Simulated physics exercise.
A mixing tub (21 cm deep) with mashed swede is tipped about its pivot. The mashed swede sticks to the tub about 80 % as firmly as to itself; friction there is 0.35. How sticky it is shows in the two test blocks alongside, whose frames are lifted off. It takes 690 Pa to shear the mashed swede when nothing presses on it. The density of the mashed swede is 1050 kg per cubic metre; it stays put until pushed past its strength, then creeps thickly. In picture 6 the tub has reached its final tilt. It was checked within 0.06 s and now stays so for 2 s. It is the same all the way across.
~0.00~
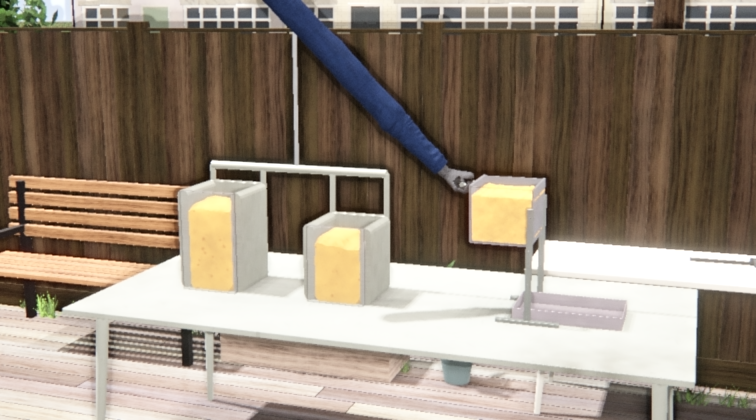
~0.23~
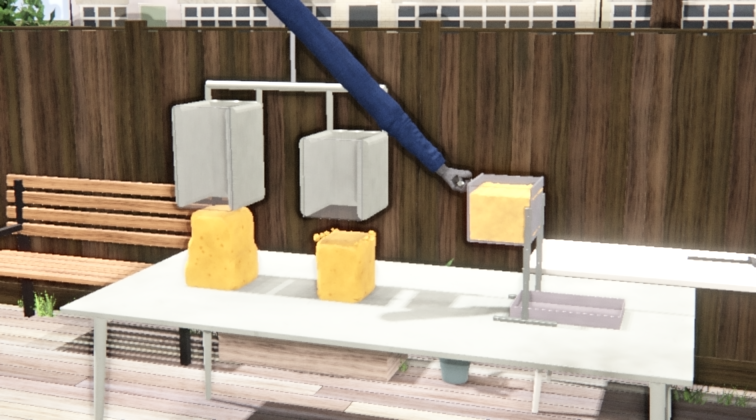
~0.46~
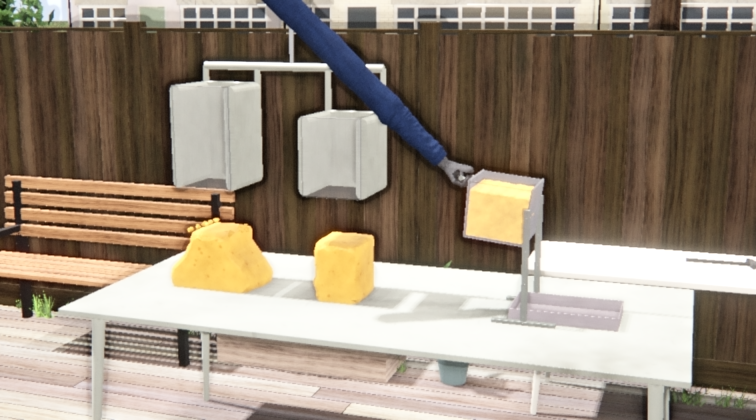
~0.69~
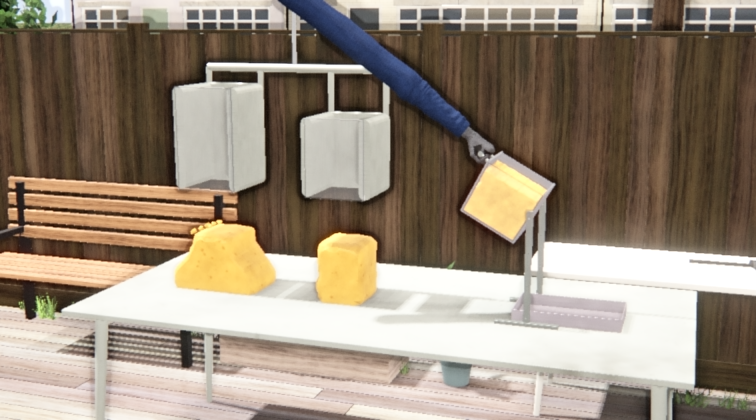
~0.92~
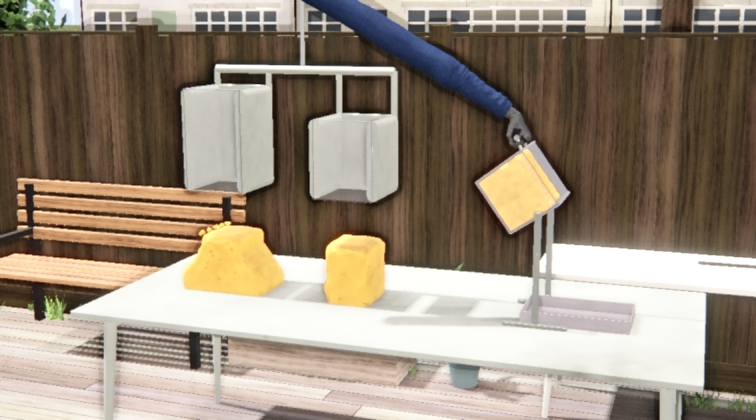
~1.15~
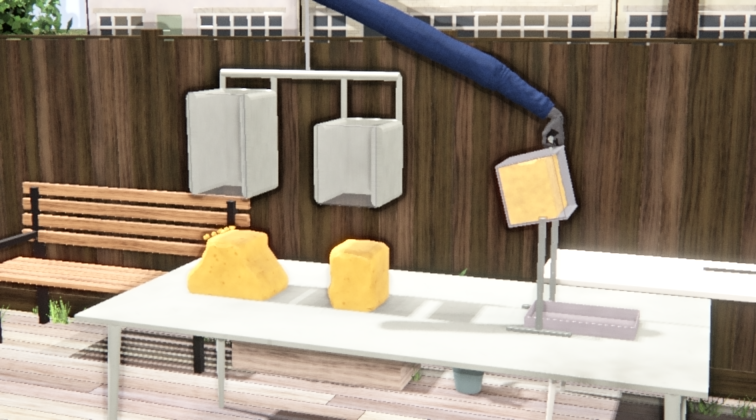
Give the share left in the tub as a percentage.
The share left in the tub is near 100 %.
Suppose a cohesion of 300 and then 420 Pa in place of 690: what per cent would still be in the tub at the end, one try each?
In turn about 75 %, 100 %.
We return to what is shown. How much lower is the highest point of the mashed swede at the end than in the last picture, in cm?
Roughly 0 cm.
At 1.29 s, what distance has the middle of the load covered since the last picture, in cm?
Roughly 0 cm.
By 1.29 s, the tub is at 76 degrees and holds 100 %.
By 1.46 s, the tub is at 76 degrees and holds 100 %.
By 1.63 s, the tub is at 76 degrees and holds 100 %.
By 1.80 s, the tub is at 76 degrees and holds 100 %.
By 3.15 s, at the end, the tub is at 76 degrees and holds 100 %.
